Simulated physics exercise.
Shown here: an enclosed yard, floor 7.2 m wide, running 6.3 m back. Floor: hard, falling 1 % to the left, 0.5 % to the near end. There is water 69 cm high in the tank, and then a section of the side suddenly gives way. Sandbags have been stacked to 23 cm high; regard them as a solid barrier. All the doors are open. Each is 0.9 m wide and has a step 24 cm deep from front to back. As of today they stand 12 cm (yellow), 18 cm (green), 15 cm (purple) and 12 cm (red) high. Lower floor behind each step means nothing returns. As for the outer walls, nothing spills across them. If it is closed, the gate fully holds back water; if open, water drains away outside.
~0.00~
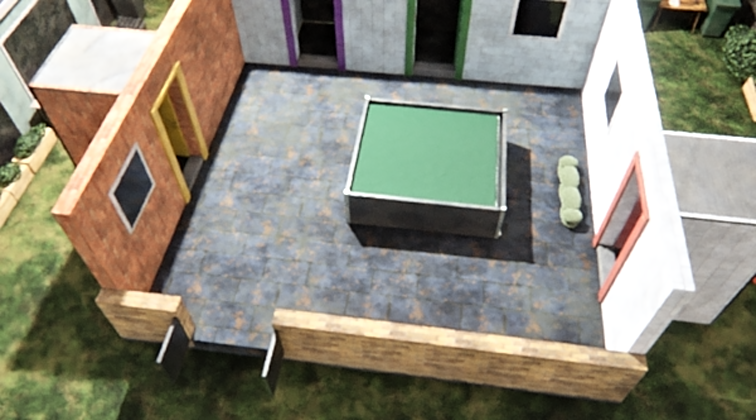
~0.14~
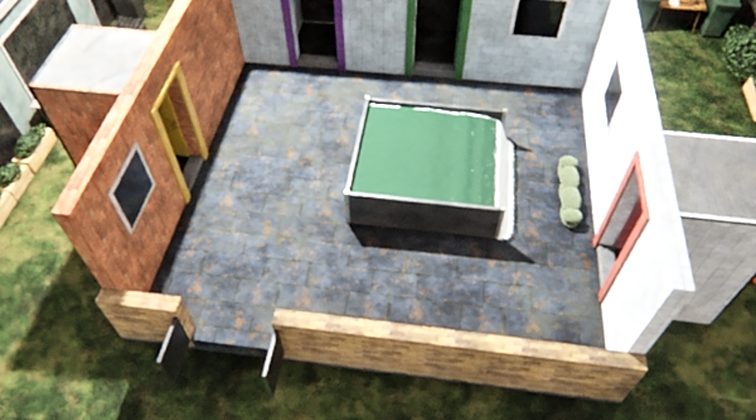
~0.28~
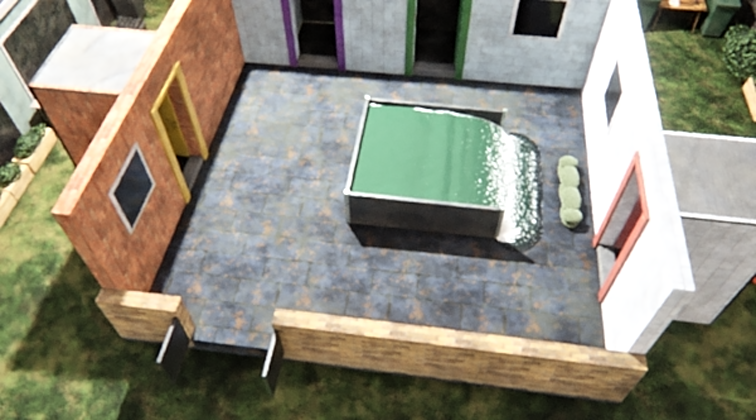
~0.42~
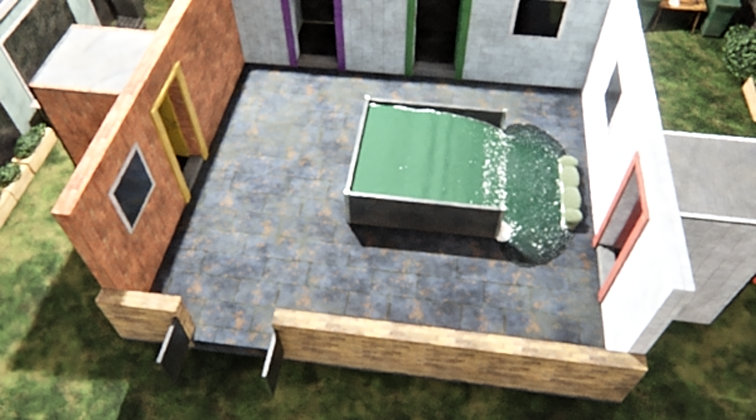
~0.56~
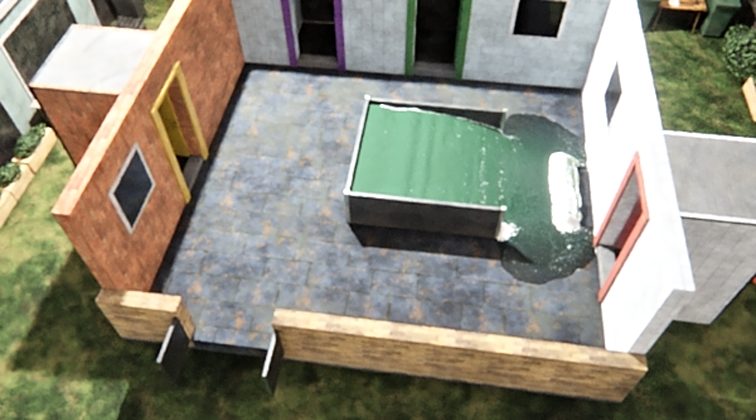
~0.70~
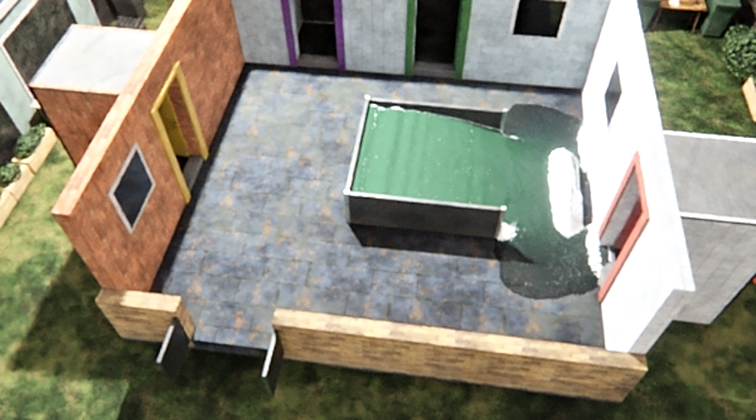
In this clip, the right side of a tank of green water in a walled yard opens, and water pours out, spreads across the paved floor, surges around the pale rounded sandbags and reaches the white wall on the right.
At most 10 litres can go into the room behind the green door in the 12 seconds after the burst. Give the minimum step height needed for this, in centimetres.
Roughly 6 centimetres.
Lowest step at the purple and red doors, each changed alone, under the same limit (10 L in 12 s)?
Roughly 9.0 cm for the purple door and roughly 29 cm for the red door.
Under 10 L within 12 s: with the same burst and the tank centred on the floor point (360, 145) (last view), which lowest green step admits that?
At least some 10.0 centimetres tall.
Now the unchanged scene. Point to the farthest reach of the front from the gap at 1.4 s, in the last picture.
Around pixel (597, 374).
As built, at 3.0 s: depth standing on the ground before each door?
Centimetres: Yellow = 0, green = 6, purple = 0, red = 22.
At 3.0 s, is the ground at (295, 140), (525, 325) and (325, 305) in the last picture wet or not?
Status: Clear / submerged / clear.
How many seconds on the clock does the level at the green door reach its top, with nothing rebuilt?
About 4.5 seconds.
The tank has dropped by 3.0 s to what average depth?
The average depth is some 20 cm.
After 1.4 s water covers 20 % of the floor, deepest (46 cm) near (552, 199); it has not reached the green door.
After 3.0 s water covers 40 % of the floor, deepest (41 cm) near (572, 359); 6 cm at the green door, 0 litres in over its 18 cm step.
After 12.0 s water covers 95 % of the floor, deepest (14 cm) near (180, 218); 3 cm at the green door, 0 litres in over its 18 cm step.
At the green door as built, the water arrived by 2.4 s and peaked near 10 cm at 4.4 s.
With a step of 4.5 cm, 20 litres would have come in within the 12 s; with 7 cm, 5 litres. So under 10 litres takes about 6 cm.
